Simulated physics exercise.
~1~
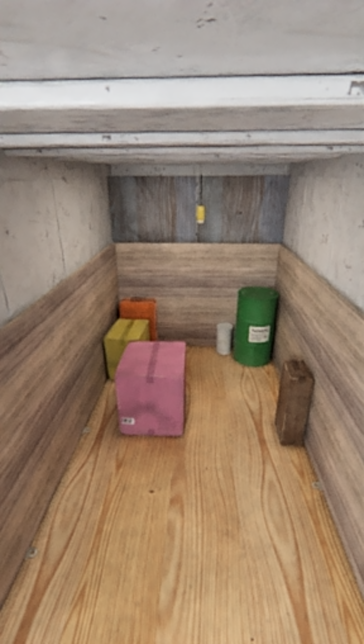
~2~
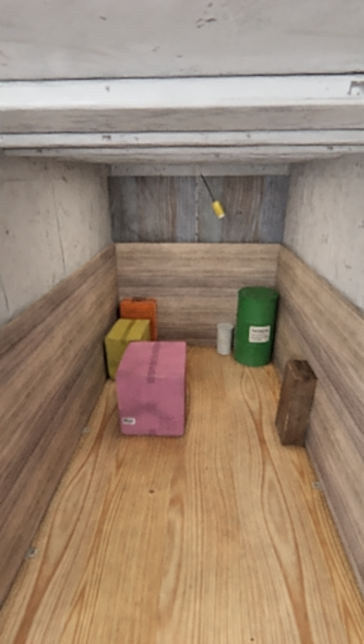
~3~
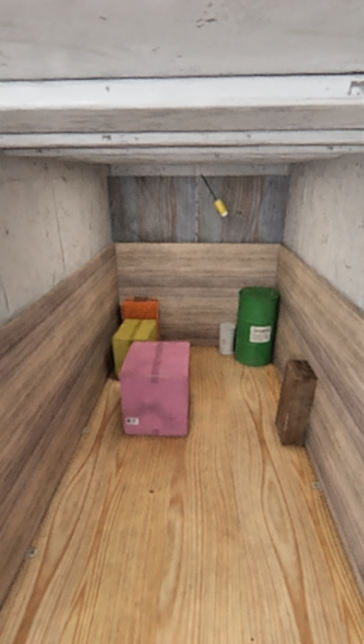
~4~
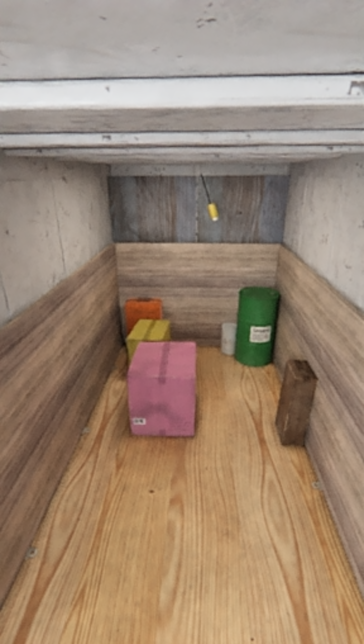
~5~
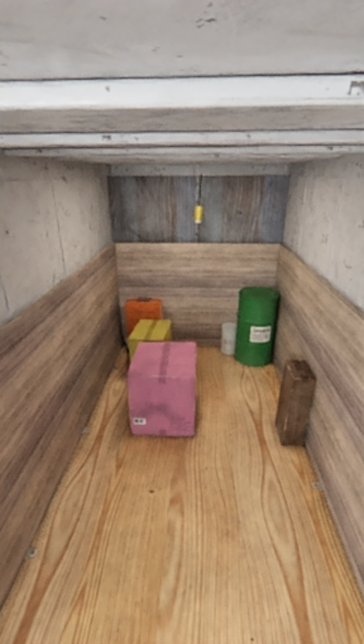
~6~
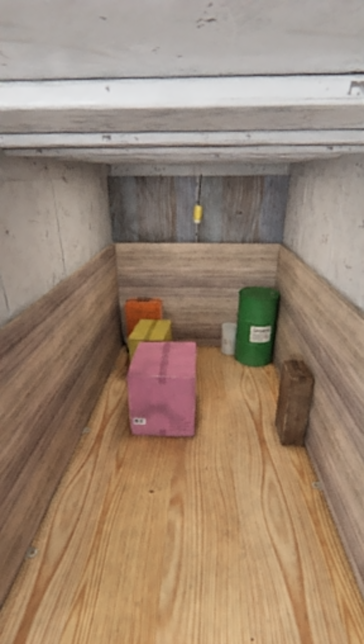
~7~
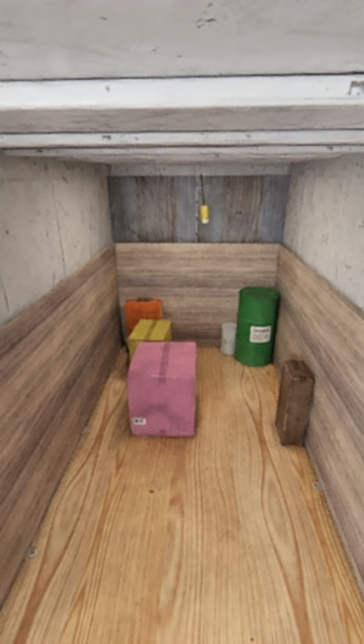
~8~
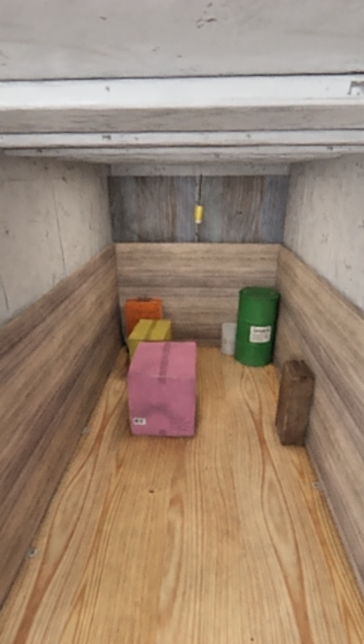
The wood-lined load bay of a delivery van is seen from its open end, looking towards the front wall. A pink box sits left of centre, with a yellow box and an orange case behind it, while a white canister, a green drum and a tall brown box stand on the right. A small yellow object hanging at the far wall swings out to the right, and the yellow and pink boxes slide slightly rightwards. The hanging object then swings back and dangles almost straight. Everything ends upright, the yellow box a little right of its first spot and the brown box unmoved.
